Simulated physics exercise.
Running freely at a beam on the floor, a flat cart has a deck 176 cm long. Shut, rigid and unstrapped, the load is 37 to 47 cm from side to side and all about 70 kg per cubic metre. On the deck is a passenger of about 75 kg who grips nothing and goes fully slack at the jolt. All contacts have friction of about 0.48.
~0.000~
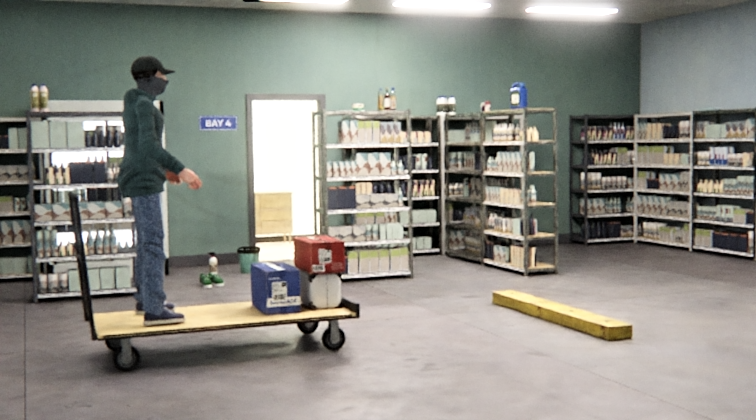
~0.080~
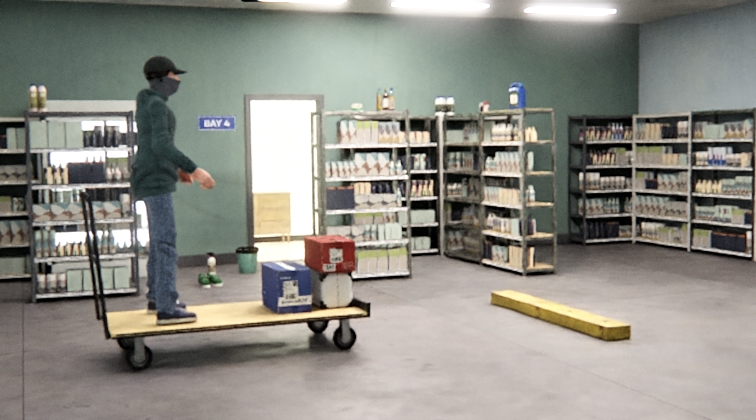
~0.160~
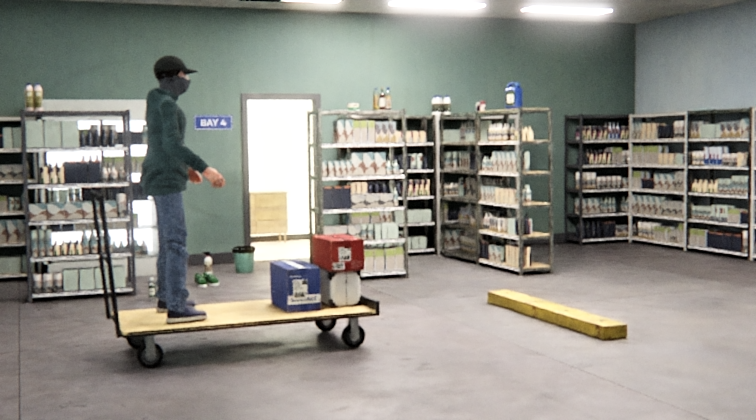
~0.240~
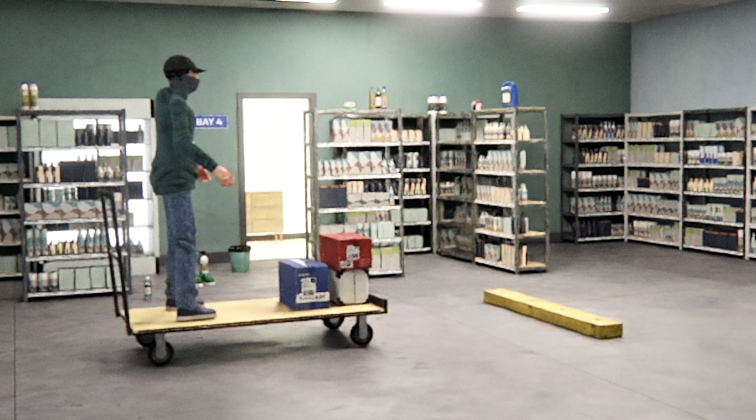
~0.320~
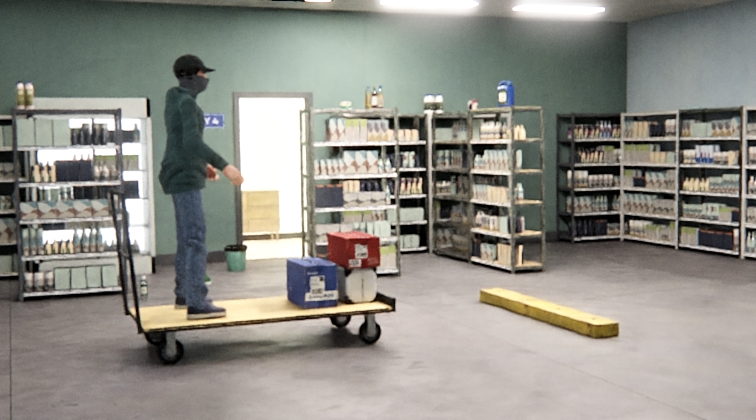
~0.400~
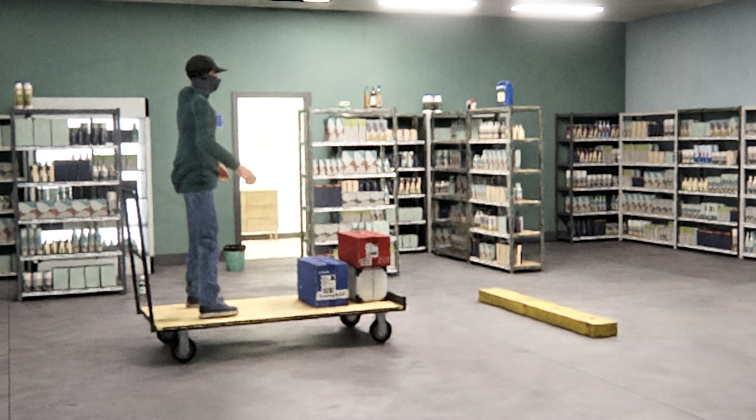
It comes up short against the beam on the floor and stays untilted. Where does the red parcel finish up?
It lands beyond the front rim.
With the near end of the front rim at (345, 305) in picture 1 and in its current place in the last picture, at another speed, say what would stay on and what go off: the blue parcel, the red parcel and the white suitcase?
Blue - kept, red - dropped, white - kept.
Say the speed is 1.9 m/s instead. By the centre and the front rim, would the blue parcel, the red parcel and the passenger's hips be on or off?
In that case the blue item would stay put, the red item would go over and the hips would stay put.
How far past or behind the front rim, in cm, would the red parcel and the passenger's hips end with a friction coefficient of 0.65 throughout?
Final: Red 30 cm past rim; hips 110 cm behind rim.
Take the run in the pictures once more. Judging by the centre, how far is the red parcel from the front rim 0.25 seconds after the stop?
Roughly 0 cm beyond the front rim.
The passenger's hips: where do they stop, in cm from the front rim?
They settle some 110 centimetres behind the rim.
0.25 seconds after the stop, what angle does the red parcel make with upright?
Its tilt is about 20°.
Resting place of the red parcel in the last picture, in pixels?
Roughly at (578, 300).
Impact comes at 1.57 s.
After 2.12 s the red parcel is 16 cm past the rim, tilted 110°, near (556, 281) in the last picture's view.
After 2.57 s the red parcel is 38 cm past the rim, tilted 180°, near (578, 300) in the last picture's view.
When all is still (2.8 s), past the rim, red parcel; behind it, white suitcase, blue parcel and the passenger's hips.
